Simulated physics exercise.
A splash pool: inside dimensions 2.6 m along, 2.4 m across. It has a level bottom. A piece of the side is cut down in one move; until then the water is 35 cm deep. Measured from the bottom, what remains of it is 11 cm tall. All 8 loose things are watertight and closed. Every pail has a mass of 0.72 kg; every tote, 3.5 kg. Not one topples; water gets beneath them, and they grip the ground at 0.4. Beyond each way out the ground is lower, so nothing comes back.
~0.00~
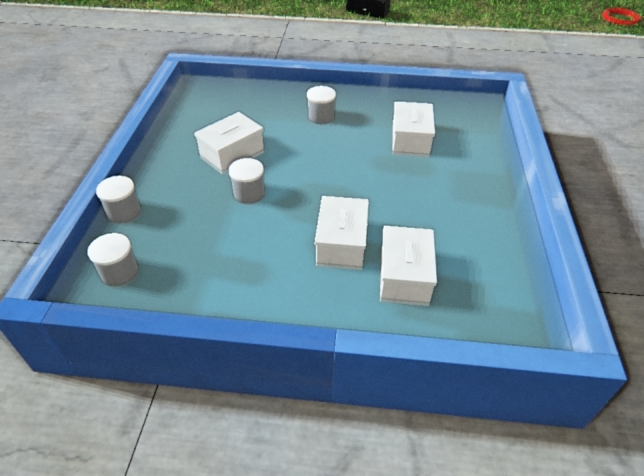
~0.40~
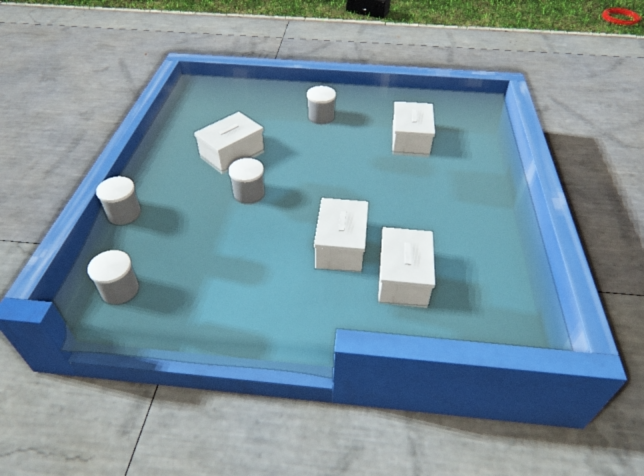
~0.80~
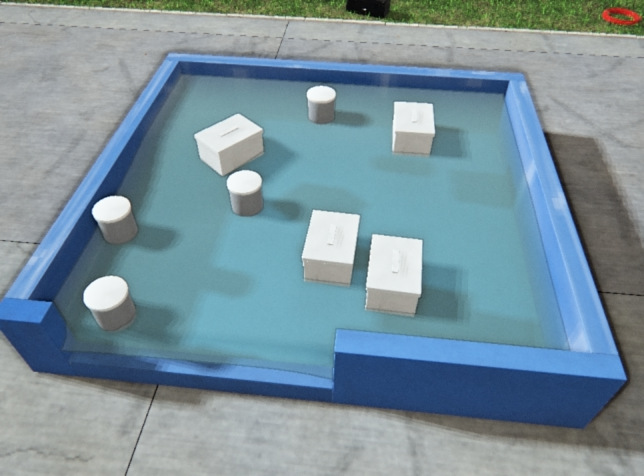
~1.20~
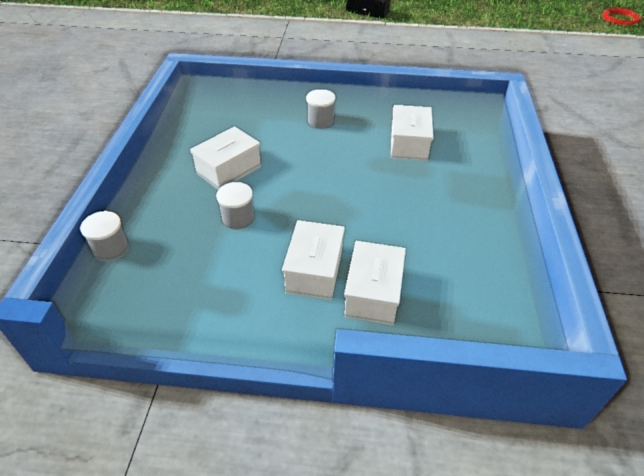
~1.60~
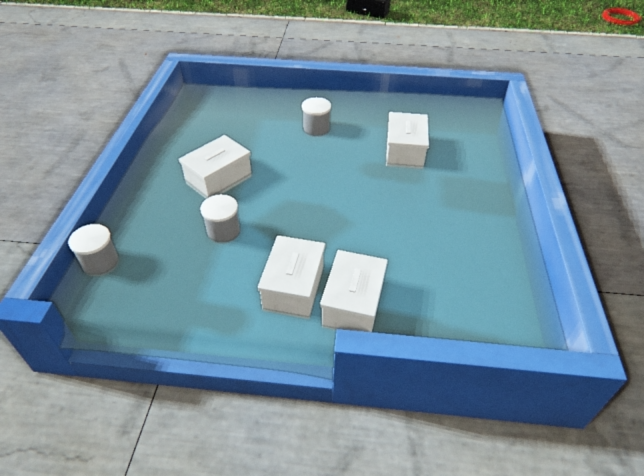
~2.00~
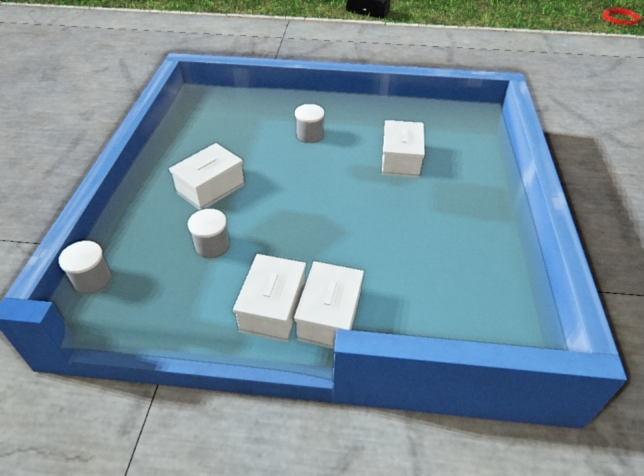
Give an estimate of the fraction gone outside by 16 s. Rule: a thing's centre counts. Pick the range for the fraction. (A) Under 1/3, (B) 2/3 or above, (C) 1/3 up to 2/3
2/3 or above.
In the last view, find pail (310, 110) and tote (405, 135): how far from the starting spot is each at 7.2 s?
The shifts read 40 cm and 40 cm, in that sequence.
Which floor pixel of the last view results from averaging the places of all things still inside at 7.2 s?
I'd put it around (285, 229).
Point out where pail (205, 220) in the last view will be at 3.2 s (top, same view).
It would be close to (181, 270) by then.
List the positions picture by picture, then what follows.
In the first frame, a tote at (343, 220), afloat; a pail at (115, 188) floats; about 2170 L in view; 0 of 8 have shifted.
In the second frame, a tote at (342, 222) floats; a pail at (115, 188), afloat; 35 cm deep round most things; 1 of 8 have shifted.
In the third frame, a tote at (332, 236), afloat, 10 cm from its start; a pail at (111, 208), afloat, 11 cm from its start; about 2050 L in view; 5 of 8 have shifted.
In the fourth frame, a tote at (315, 248), afloat, 23 cm from its start; a pail at (100, 224), afloat, 24 cm from its start; about 1980 L in view; 6 of 8 have shifted.
In the fifth frame, a tote at (293, 265), afloat, 38 cm from its start; a pail at (89, 238), afloat, 36 cm from its start; 31 cm deep round most things; 8 of 8 have shifted.
In the sixth frame, a tote at (271, 286) floats, 55 cm from its start; a pail at (80, 256), afloat, 49 cm from its start; about 1830 L in view; 8 of 8 have shifted.
After 3.2 s 4 of 8 are out; 4 afloat.
After 7.2 s 5 of 8 are out; 3 afloat.
After 12.0 s 6 of 8 are out; 2 afloat.
After 16.0 s 6 of 8 are out; 2 afloat.
